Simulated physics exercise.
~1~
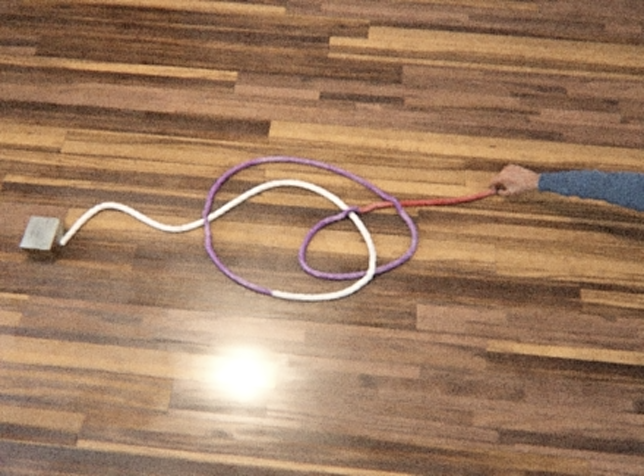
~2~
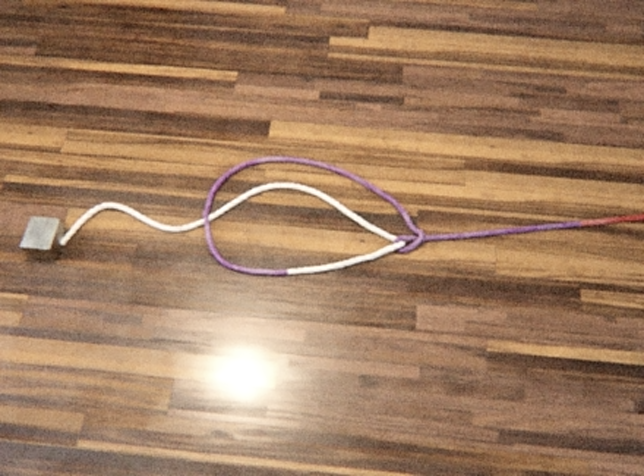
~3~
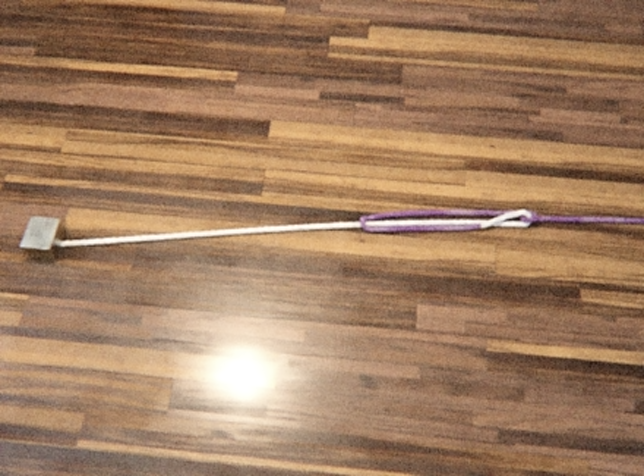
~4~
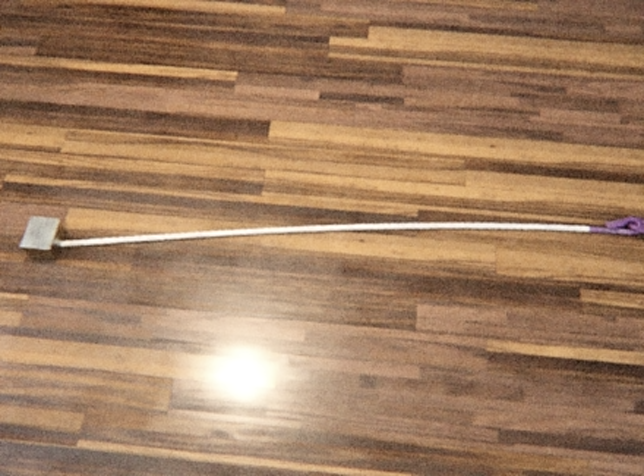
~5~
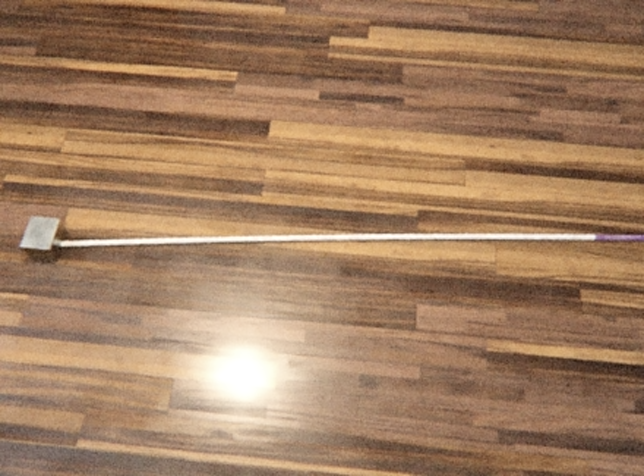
A looped rope held at the left is pulled right by a hand until straight.
